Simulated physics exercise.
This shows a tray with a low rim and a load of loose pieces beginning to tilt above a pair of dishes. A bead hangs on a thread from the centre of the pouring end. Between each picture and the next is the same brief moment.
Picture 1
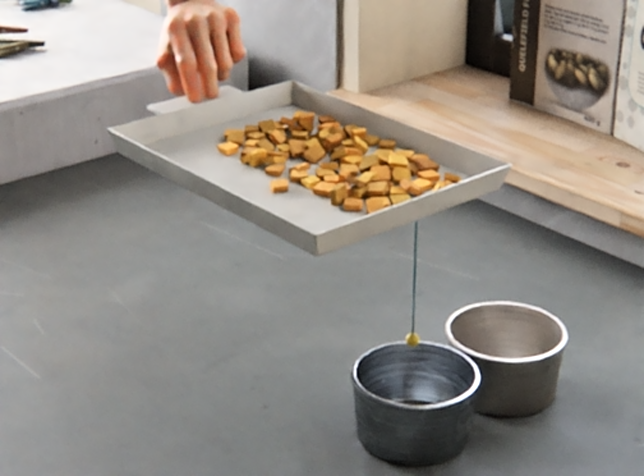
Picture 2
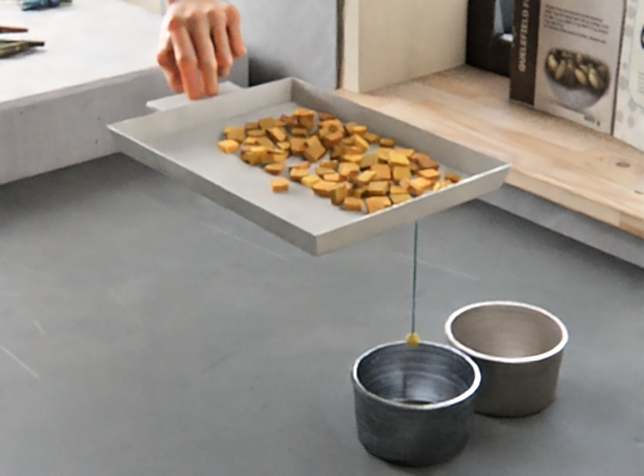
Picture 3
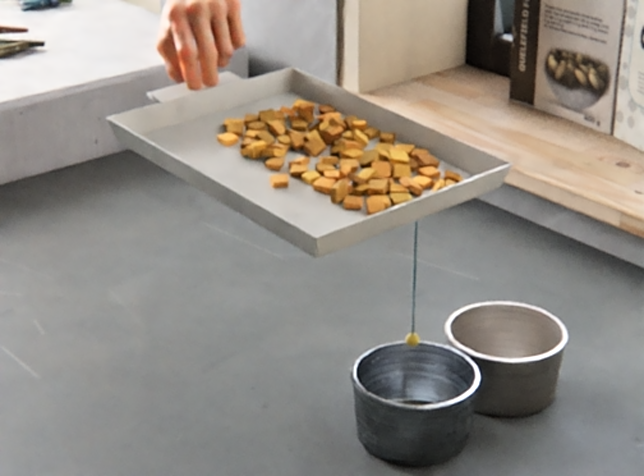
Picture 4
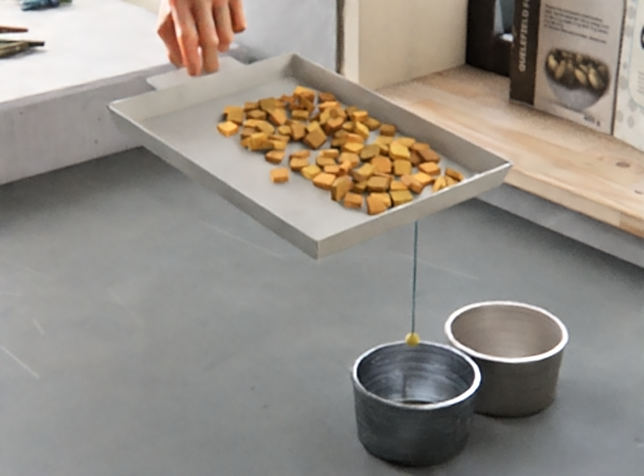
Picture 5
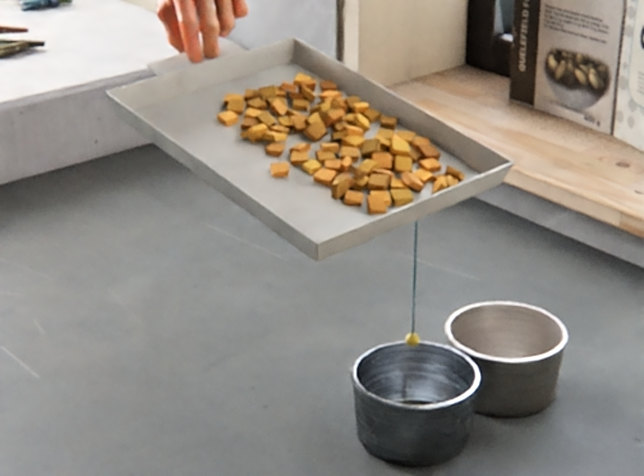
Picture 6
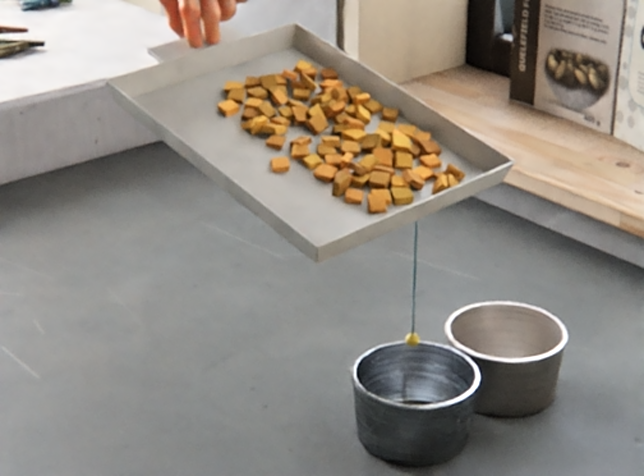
On a grey countertop, two round metal dishes sat below a bead on a thread while a hand slowly raised the far end of a shallow tray of golden-brown square pieces, tilting it slightly.
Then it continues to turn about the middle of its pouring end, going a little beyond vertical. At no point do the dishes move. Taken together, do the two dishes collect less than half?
Yes, they get the smaller share.
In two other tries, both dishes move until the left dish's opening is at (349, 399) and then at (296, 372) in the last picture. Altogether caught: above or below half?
At place one the bulk; at place two the minor share.
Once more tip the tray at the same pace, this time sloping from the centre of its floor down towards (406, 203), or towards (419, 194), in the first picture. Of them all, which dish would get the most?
Note: Place 1, the dish at the right; place 2, the dish at the right.
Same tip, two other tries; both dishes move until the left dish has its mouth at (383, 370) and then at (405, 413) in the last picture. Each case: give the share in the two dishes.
Around 20 and then 70 per cent.
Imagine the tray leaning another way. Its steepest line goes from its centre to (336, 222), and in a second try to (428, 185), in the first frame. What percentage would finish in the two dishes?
I'd expect around 20 in a hundred first and around 90 in a hundred second.
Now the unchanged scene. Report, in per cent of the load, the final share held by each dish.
For the left dish some 20 %, for the right dish some 0 %.
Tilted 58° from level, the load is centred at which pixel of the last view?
Somewhere near pixel (373, 174).
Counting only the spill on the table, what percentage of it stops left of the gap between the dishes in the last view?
Looks like close to 80 per cent of it.
Soon, tray tipped steeply; nearly all on the tray; a stray few in the air.
A while on, tray tipped right over; about half on the tray; a stray few in the left dish; about a quarter outside both; about a quarter in the air.
Towards the end, tray tipped past a quarter turn; about a quarter in the left dish; most outside both.
Finally, tray tipped past a quarter turn; about a quarter in the left dish; none in the right dish; most outside both.
